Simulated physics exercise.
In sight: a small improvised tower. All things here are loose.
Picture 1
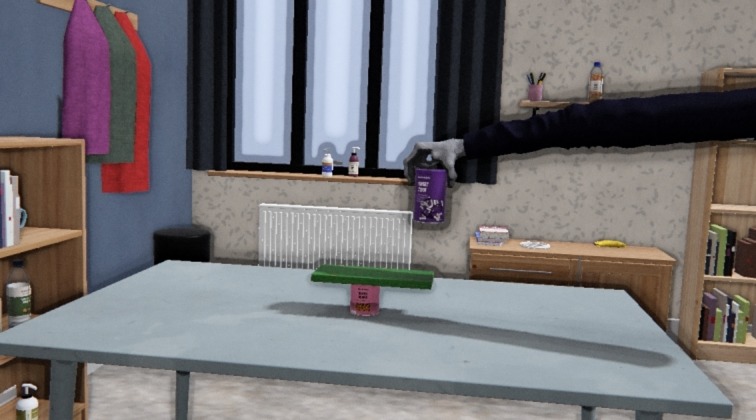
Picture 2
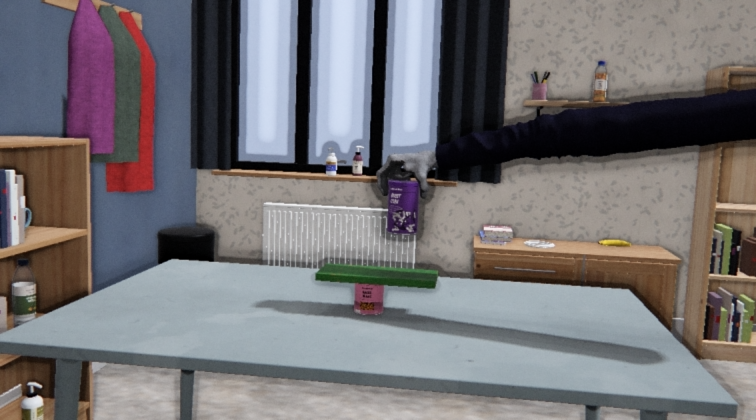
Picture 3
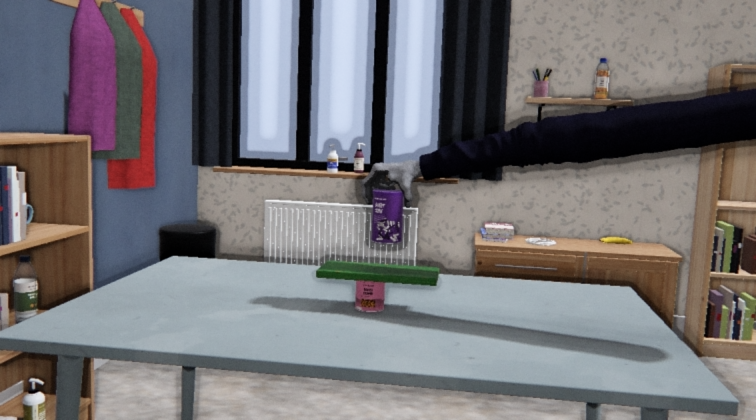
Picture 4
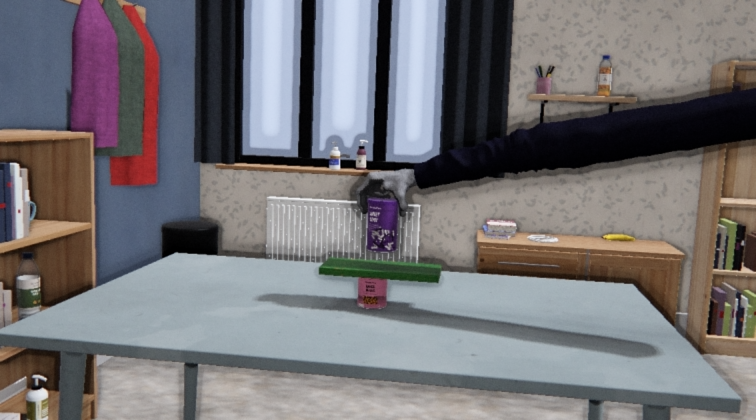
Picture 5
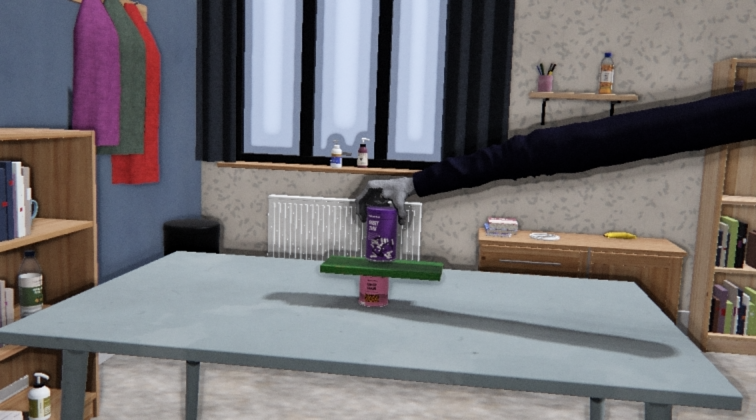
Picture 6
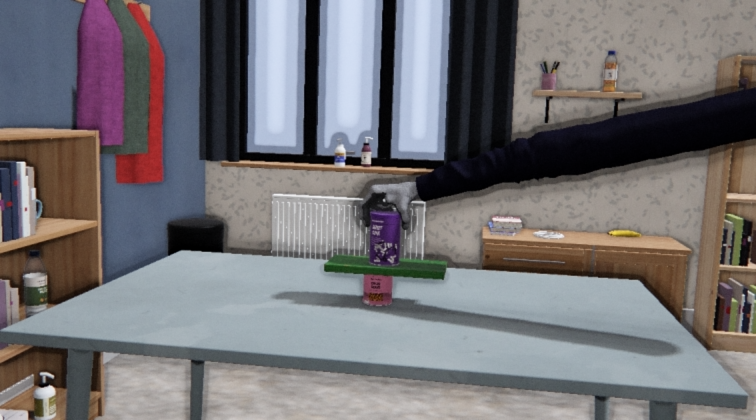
In the video, a gloved hand reaching from the right moves a purple tin leftward and down onto a green board balanced on a pink tin on a table, and keeps holding it there.
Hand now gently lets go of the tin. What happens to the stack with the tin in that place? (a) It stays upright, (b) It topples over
a.
Then, 0.80 s later than the last frame, all is still.
Then, 1.70 s later than the last frame, purple tin resting near (385, 239).
When it is over, all 3 as before. End places, in pixels of the last picture, purple tin near (385, 239). The stack keeps its balance.
